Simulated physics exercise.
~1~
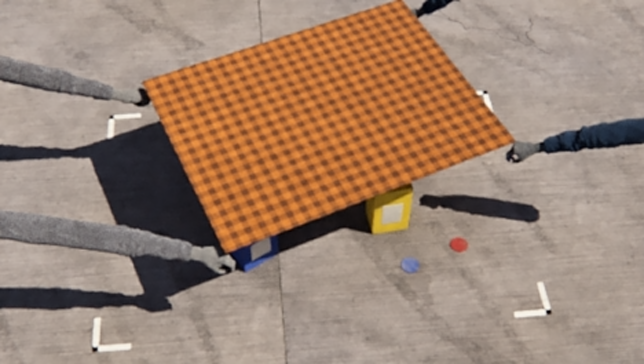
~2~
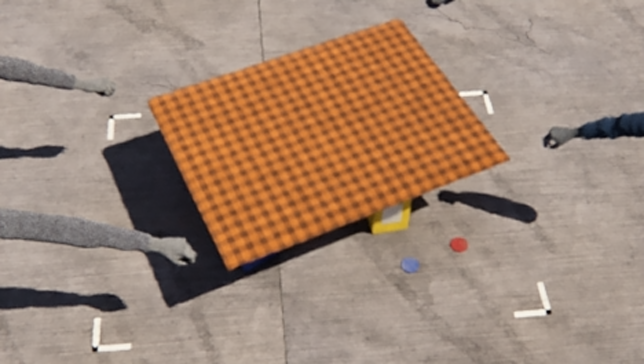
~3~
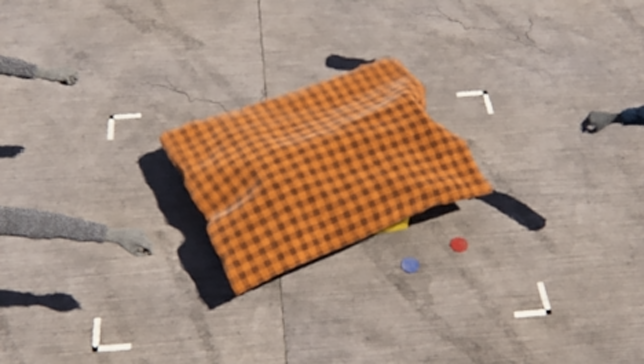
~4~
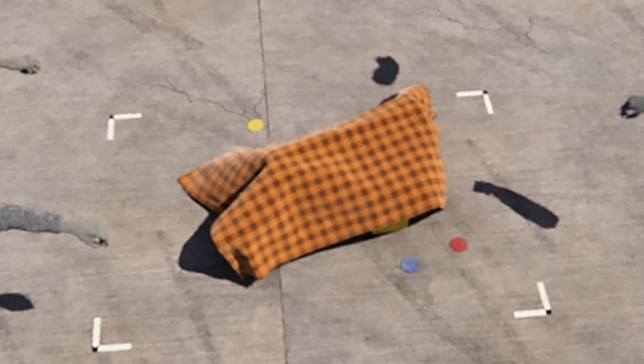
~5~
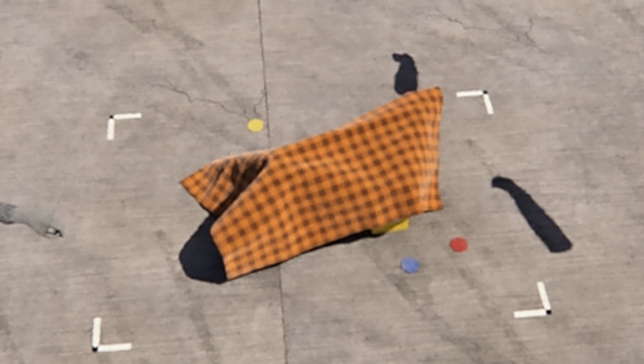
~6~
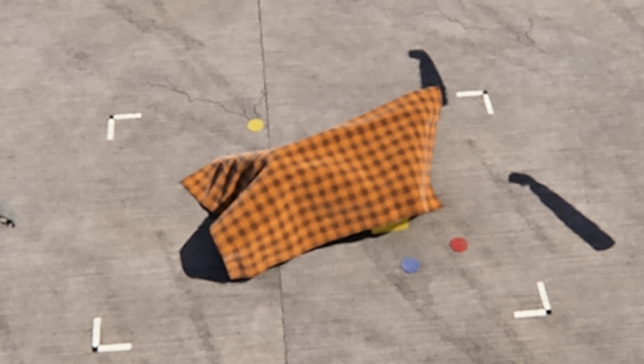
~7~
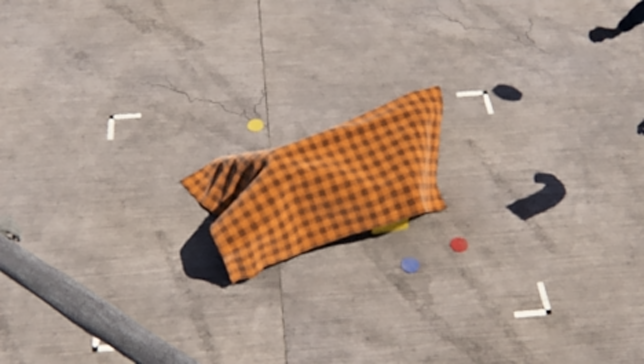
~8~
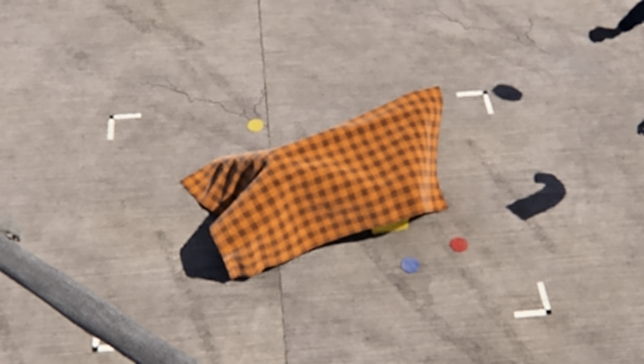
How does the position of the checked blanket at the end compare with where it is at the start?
At the start the blanket is held spread out above the boxes, higher in the view. At the end it lies draped over them, lower in the view and very slightly further left.
